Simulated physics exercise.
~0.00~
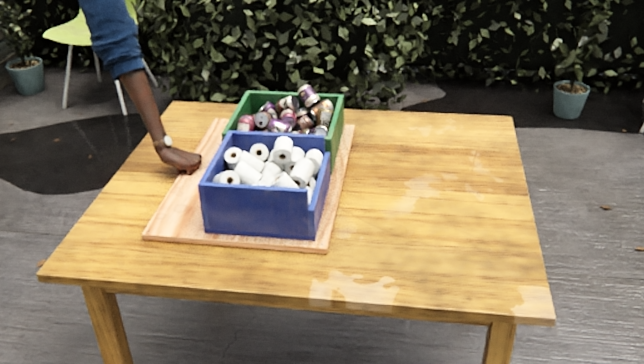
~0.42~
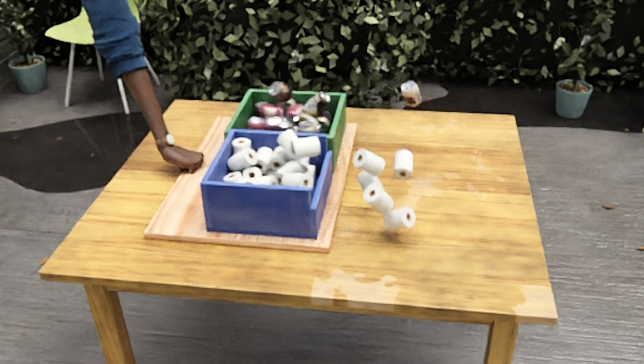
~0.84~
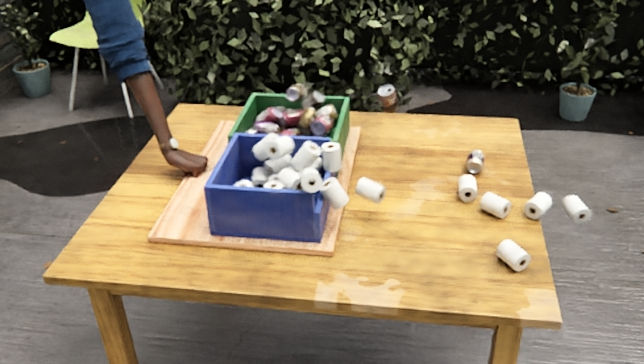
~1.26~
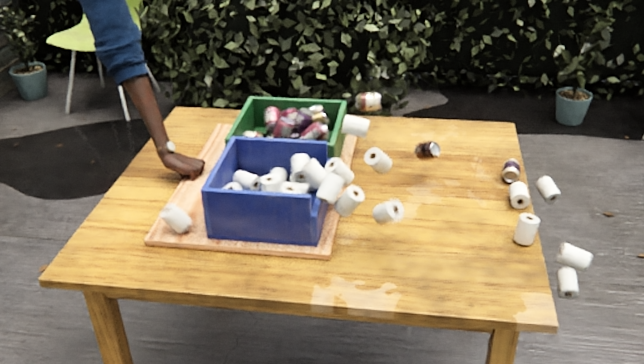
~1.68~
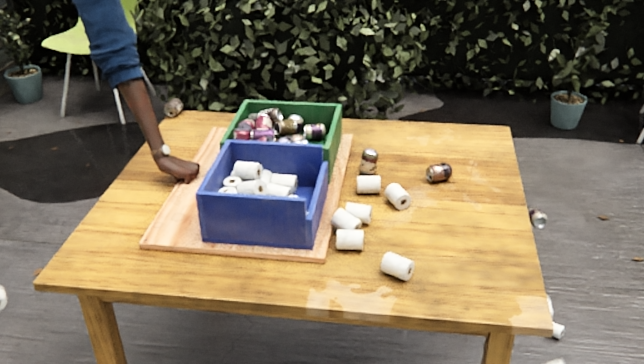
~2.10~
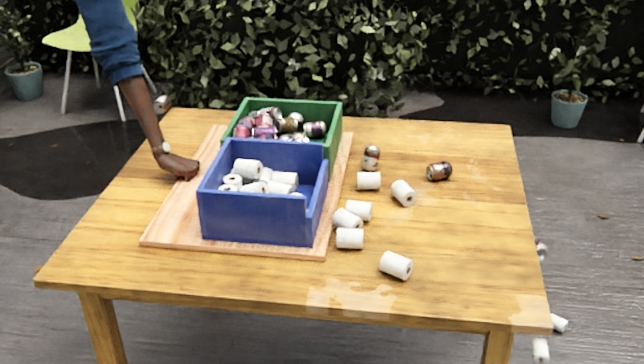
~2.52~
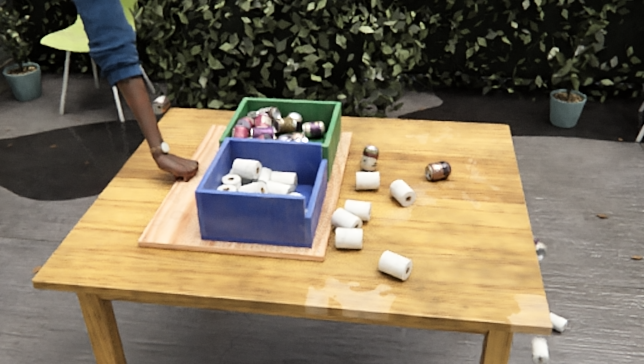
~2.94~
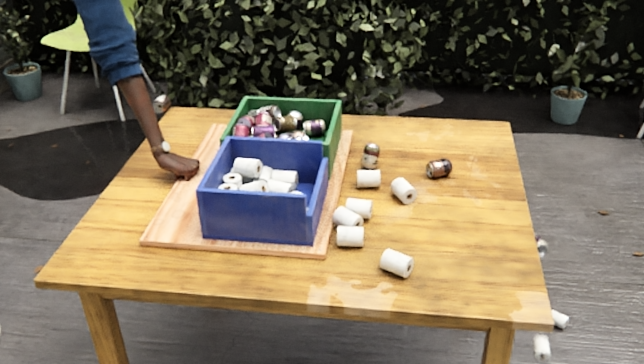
White paper rolls and a few cans fly out of shaken containers, scattering rightward until everything rests.
